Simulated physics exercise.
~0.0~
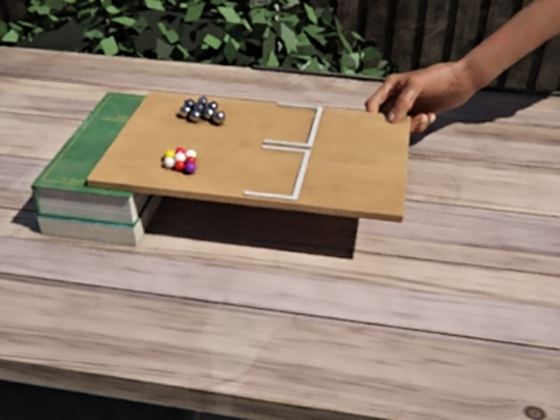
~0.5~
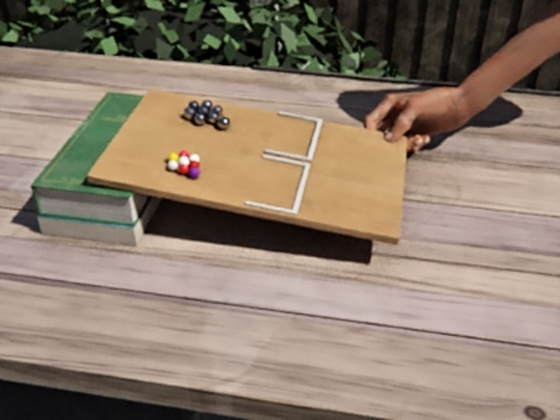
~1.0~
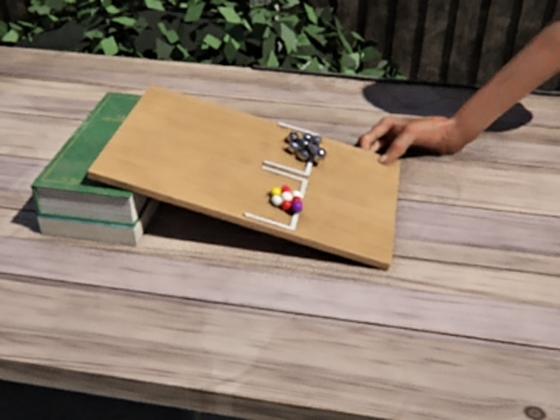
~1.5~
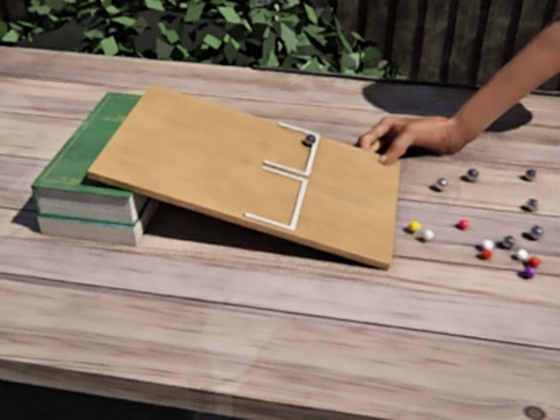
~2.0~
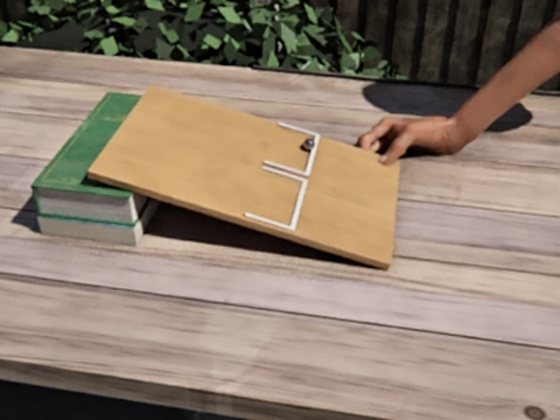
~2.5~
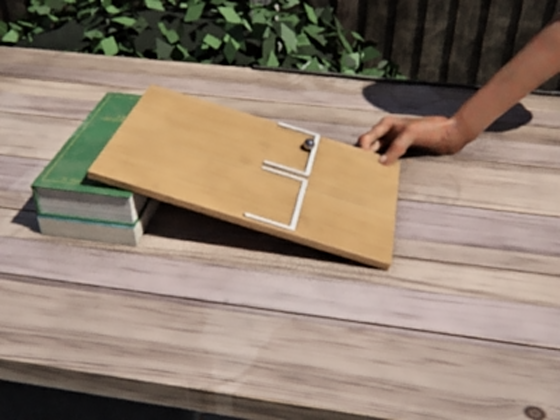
At first, a wooden board lies with one end on a thick green book while a hand holds up its right end, and two clusters of small balls, one dark and one multicoloured, rest near the book. The hand lowers its end, and the board begins to slope down to the right. As it steepens, both clusters travel down to the white strips. Then all the coloured balls and most of the dark ones get past and scatter across the wooden table to the right. Finally, the scattered balls are out of view, and only a little dark remnant stays at the farther strip.
